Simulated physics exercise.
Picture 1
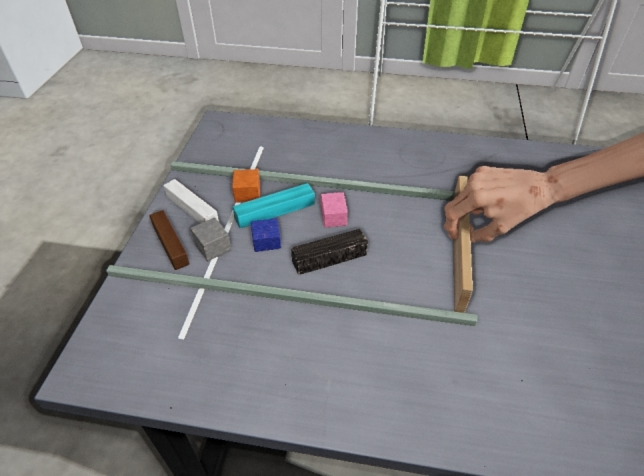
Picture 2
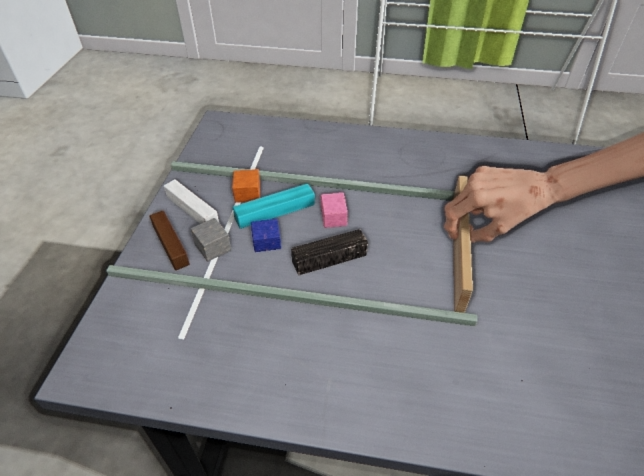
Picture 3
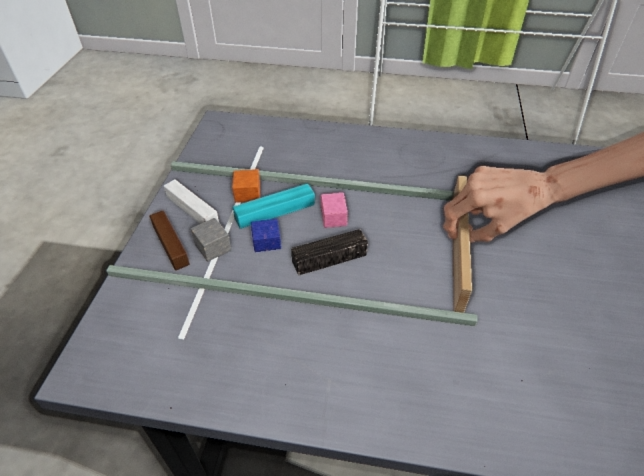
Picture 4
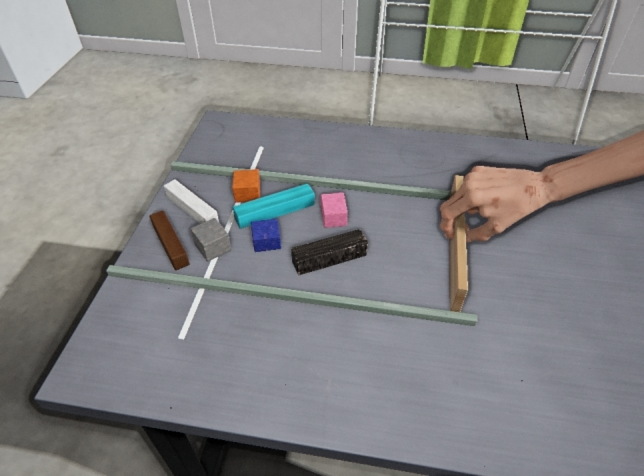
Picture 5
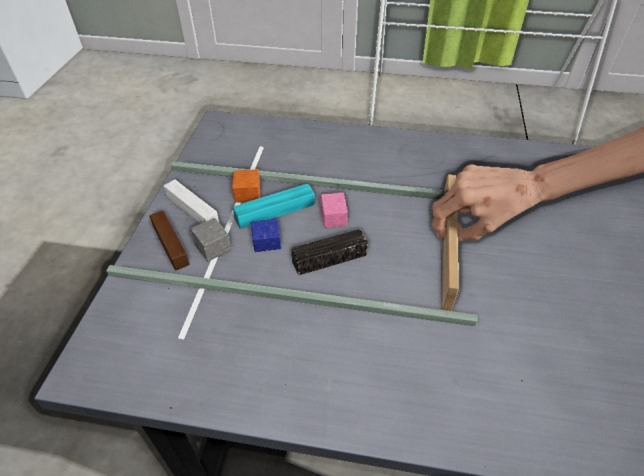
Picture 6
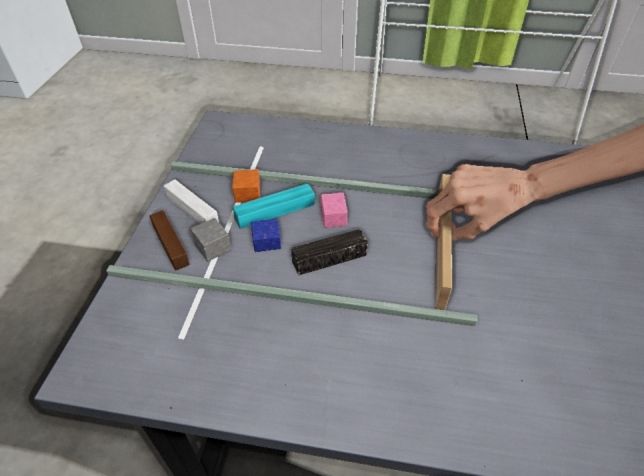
A hand holding a wooden board upright between two pale green rails on a grey table stays nearly still, then slides it slightly left, while the scattered coloured bars and blocks, untouched by the board, remain in place.
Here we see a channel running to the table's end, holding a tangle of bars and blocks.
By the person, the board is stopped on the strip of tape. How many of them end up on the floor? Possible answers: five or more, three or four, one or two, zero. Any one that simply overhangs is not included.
Most likely the ones that land below will number nothing.
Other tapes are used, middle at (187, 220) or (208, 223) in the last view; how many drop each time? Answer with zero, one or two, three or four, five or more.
First tape: Either three or four; second tape: Either one or two.
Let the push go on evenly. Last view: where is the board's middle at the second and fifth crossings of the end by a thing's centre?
Its centre point is roughly (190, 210) and later (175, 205).
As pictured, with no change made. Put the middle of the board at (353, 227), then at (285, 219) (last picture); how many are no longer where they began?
The first number is 1, the next one 5.
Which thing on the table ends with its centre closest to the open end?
That would be the white bar.
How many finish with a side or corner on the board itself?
It's 2.
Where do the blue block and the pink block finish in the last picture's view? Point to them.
Blue block at about (198, 216), pink block at about (226, 198).
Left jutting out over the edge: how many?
Overhanging ones - 1.
Soon after, none off yet; brown stick at rest near (169, 240); white bar at rest near (191, 204); grey block at rest near (211, 240).
At rest, the number that fall off is zero.
